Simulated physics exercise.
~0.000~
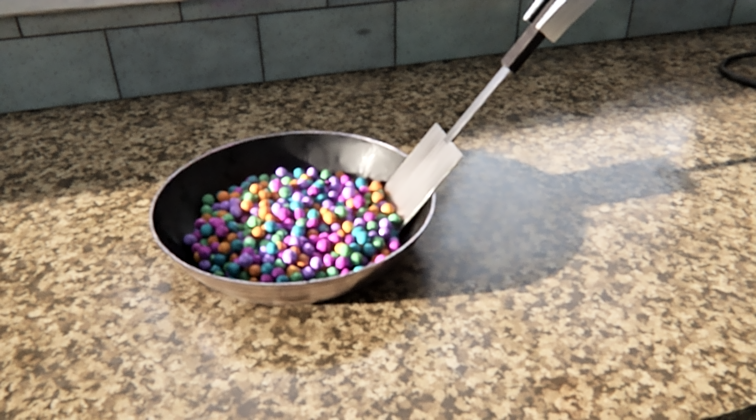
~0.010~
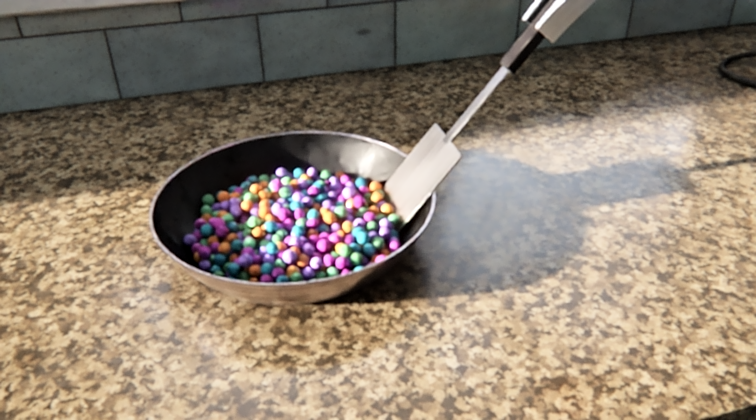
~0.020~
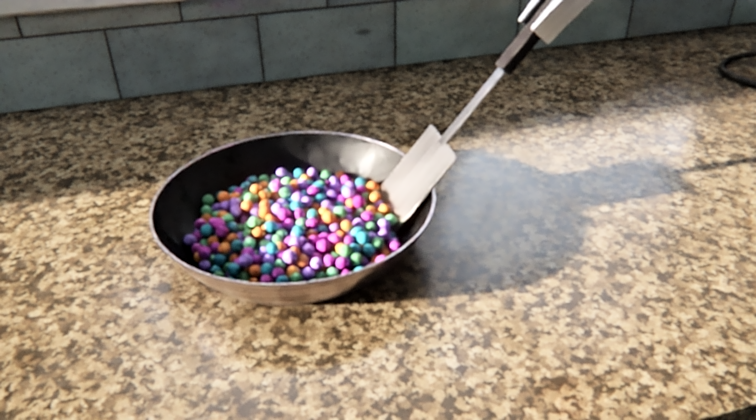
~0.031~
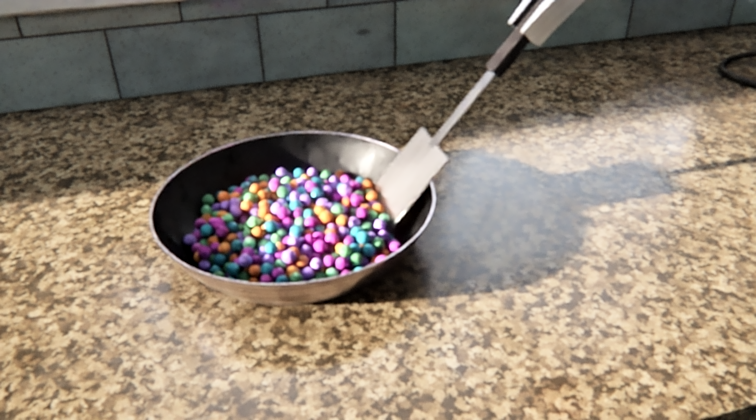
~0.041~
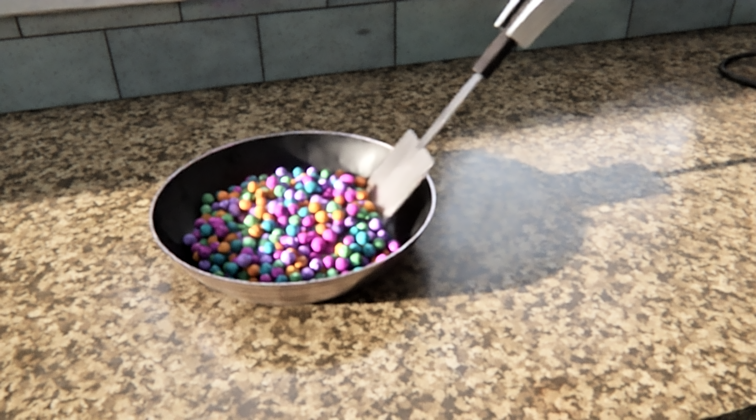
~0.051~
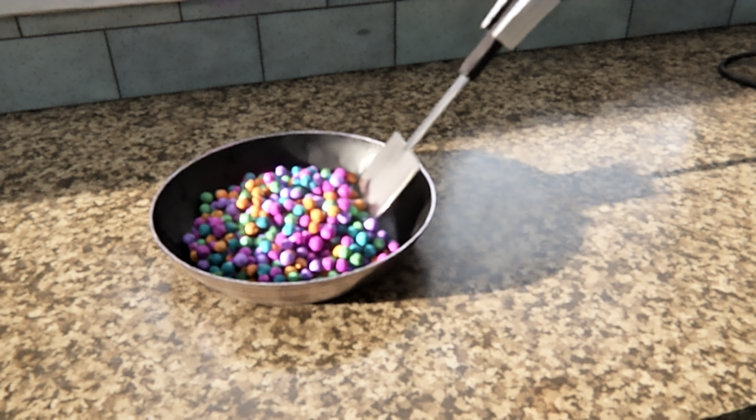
A speckled brown granite countertop with grey-blue wall tiles behind it is seen from above at an angle, in bright light and shadow. A dark frying pan with a silvery rim sits left of centre, heaped with small purple, pink, orange, green and teal balls, while a gripper holds a pale spatula at its right side. The spatula slides slightly leftward into the pan, nudging nearby balls, as the camera stays still.
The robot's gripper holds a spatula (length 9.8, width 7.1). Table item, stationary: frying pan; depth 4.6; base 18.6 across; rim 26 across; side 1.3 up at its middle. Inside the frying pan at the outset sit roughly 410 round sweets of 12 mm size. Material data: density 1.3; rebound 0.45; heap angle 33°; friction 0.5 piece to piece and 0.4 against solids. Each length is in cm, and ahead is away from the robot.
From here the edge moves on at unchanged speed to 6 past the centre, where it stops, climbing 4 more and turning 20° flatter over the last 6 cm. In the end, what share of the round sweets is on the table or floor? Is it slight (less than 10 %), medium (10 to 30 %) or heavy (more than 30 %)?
Medium.
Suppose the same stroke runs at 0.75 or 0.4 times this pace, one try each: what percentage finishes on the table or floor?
10 and 0 %.
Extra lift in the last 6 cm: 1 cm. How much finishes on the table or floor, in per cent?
Result: Approx. 5 %.
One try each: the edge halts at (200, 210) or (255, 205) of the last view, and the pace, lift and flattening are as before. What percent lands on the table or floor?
Estimates, in order: 20 % and 10 %.
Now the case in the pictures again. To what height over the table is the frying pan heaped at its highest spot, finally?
Top of the heap: Roughly 5.0 cm above the table top.
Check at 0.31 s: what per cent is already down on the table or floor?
Roughly 15 per cent.
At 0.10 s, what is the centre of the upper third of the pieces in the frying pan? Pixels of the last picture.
It is centred at about (275, 212).
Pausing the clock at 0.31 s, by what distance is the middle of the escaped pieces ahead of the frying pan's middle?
Distance ahead of centre: Approx. 26 cm.
By 0.08 s, sloping 50°, highest piece 7 above the table; 407 in the frying pan.
By 0.10 s, sloping 44°, highest piece 8 above the table; 407 in the frying pan.
By 0.31 s, sloping 30°, highest piece 6 above the table; 342 in the frying pan, 55 on the table or floor, 10 on the blade or in flight.
By 1.36 s, sloping 30°, highest piece 5 above the table; 342 in the frying pan, 65 on the table or floor.
Final count, 342 in the frying pan, 65 on the table or floor. That is 16 % on the table or floor.
